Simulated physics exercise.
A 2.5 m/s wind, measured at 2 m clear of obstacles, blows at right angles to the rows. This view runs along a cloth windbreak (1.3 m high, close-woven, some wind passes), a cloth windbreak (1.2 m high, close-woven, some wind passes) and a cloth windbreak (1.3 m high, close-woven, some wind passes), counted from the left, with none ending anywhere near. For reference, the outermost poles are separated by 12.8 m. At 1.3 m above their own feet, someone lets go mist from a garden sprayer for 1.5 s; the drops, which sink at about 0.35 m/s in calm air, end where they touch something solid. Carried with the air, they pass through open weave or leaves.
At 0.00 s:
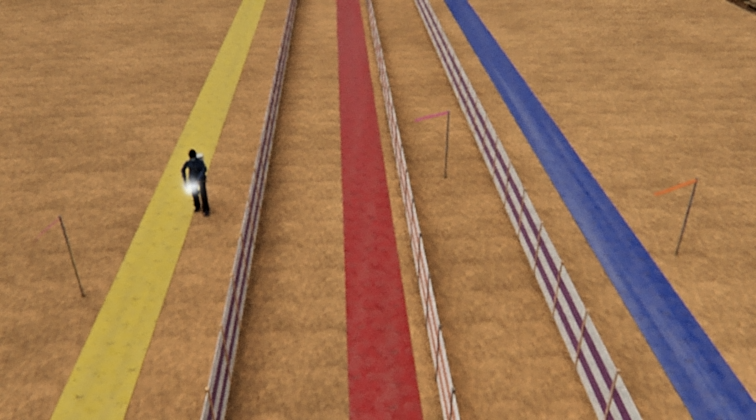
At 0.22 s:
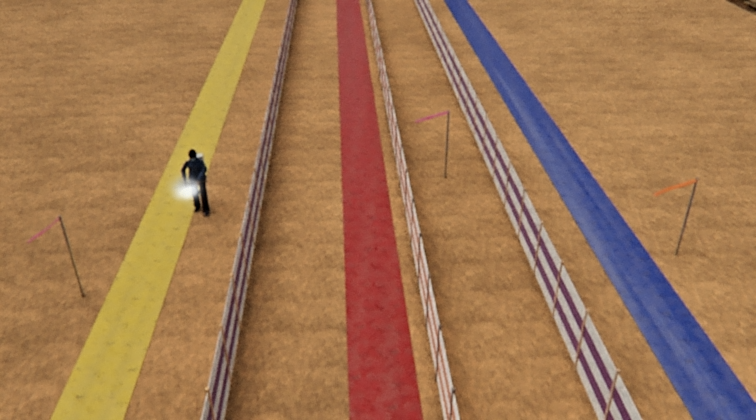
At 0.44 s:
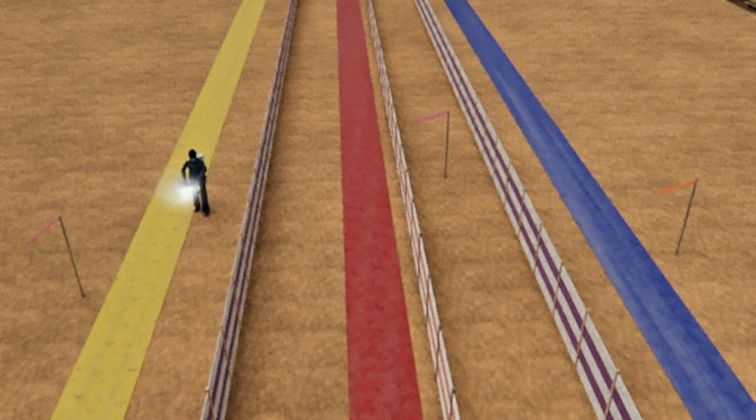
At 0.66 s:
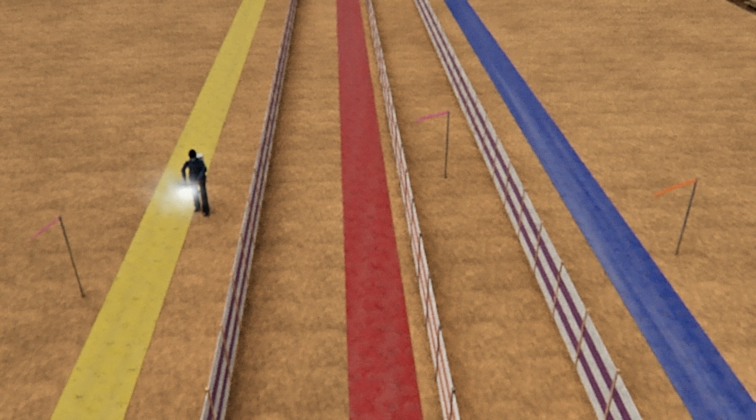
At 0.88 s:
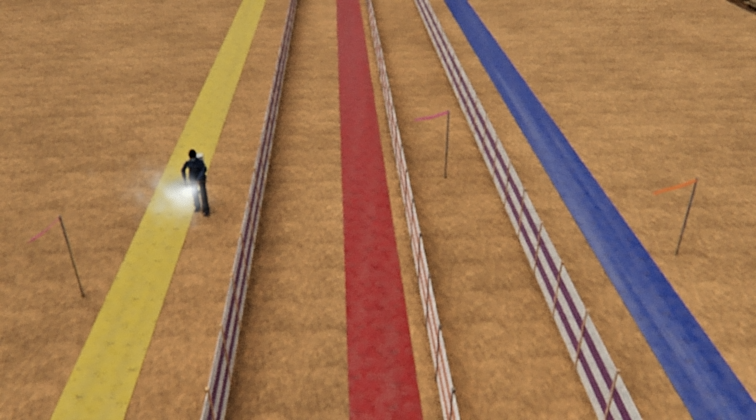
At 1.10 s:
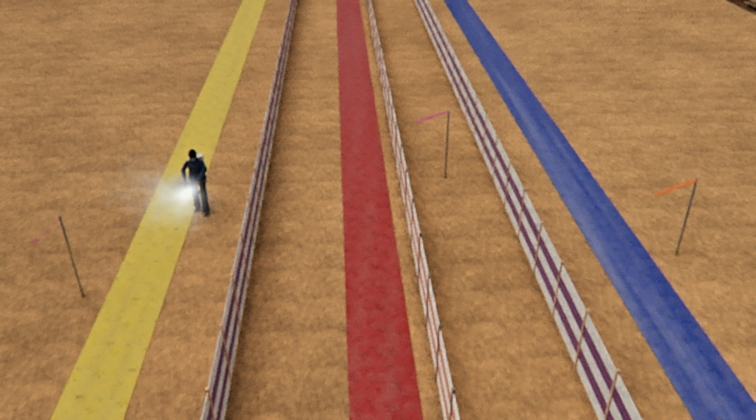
Dark-clad figure standing still on a yellow strip, releasing white mist that spreads leftward while small flags flutter beside low striped barriers.
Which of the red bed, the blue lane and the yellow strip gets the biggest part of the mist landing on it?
Yellow.
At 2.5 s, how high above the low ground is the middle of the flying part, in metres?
Roughly 0.8 m up.
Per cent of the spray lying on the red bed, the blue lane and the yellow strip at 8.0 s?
About 0 per cent red, 0 per cent blue and 35 per cent yellow.
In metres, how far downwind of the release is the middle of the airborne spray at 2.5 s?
My estimate would be some 1.0 metres.
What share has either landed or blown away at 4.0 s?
Roughly 45 %.
After 2.5 s, 0 % lies on the red bed, 6 % on the yellow strip and 0 % on the blue lane; 11 % has touched down or left; the middle of what still flies is 0.8 m above the low ground, near (152, 208).
After 4.0 s, 0 % lies on the red bed, 23 % on the yellow strip and 0 % on the blue lane; 43 % has touched down or left; the middle of what still flies is 0.6 m above the low ground, near (116, 216).
After 8.0 s, 0 % lies on the red bed, 35 % on the yellow strip and 0 % on the blue lane; 84 % has touched down or left.
After 20.0 s, 0 % lies on the red bed, 35 % on the yellow strip and 0 % on the blue lane; 99 % has touched down or left.
After 45.0 s, 0 % lies on the red bed, 35 % on the yellow strip and 0 % on the blue lane; 100 % has touched down or left.
